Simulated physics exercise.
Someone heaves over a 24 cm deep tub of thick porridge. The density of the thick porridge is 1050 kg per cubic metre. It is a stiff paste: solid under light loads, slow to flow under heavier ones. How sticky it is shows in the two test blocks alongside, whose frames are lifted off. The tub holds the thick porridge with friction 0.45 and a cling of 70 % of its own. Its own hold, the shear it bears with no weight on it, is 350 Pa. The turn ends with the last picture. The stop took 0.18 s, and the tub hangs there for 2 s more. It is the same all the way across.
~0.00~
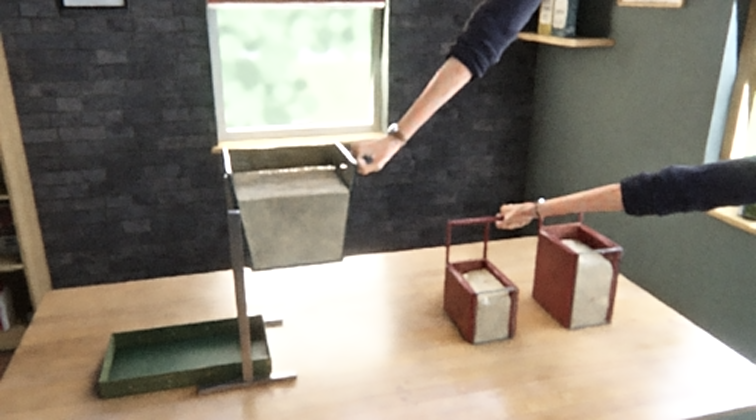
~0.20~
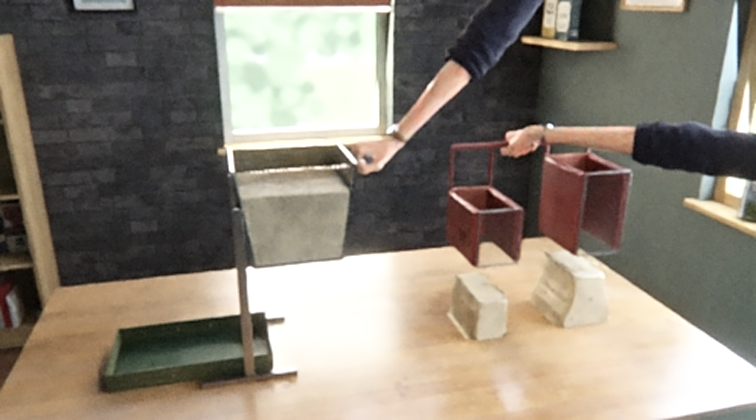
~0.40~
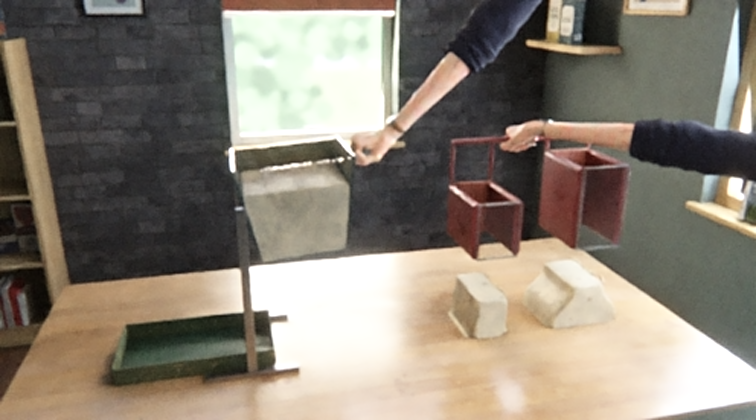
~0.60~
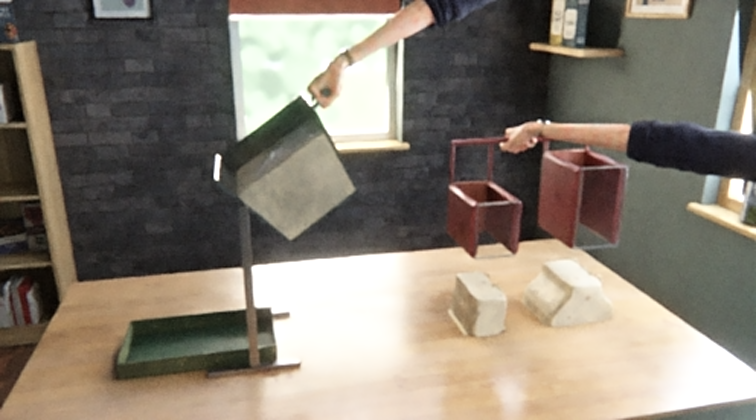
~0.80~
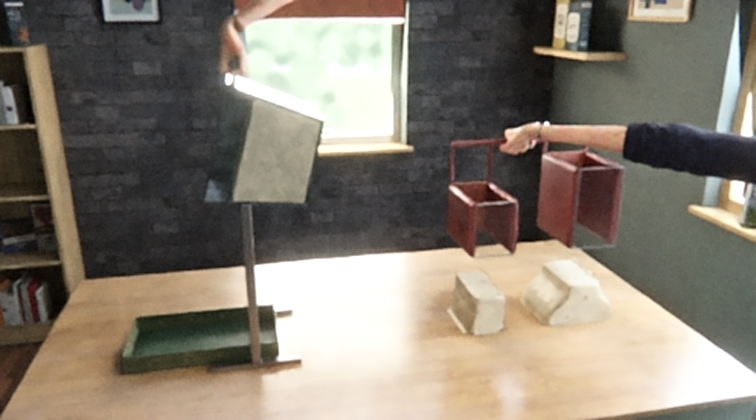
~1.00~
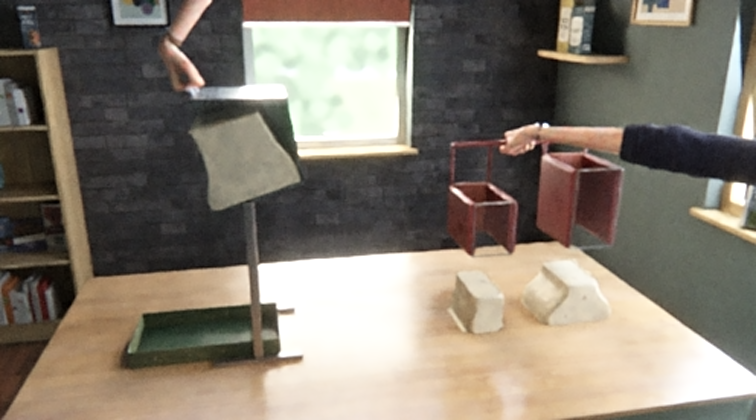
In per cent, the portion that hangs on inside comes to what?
Close to 0 per cent.
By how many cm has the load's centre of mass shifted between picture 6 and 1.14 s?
Some 10 cm.
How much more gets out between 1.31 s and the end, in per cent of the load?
Near 30 %.
After 1.14 s, the tub is at 99 degrees and holds 60 %.
After 1.31 s, the tub is at 99 degrees and holds 30 %.
After 1.48 s, the tub is at 99 degrees and holds 17 %.
After 1.65 s, the tub is at 99 degrees and holds 0 %.
After 3.00 s, the tub is at 99 degrees and holds 0 %.
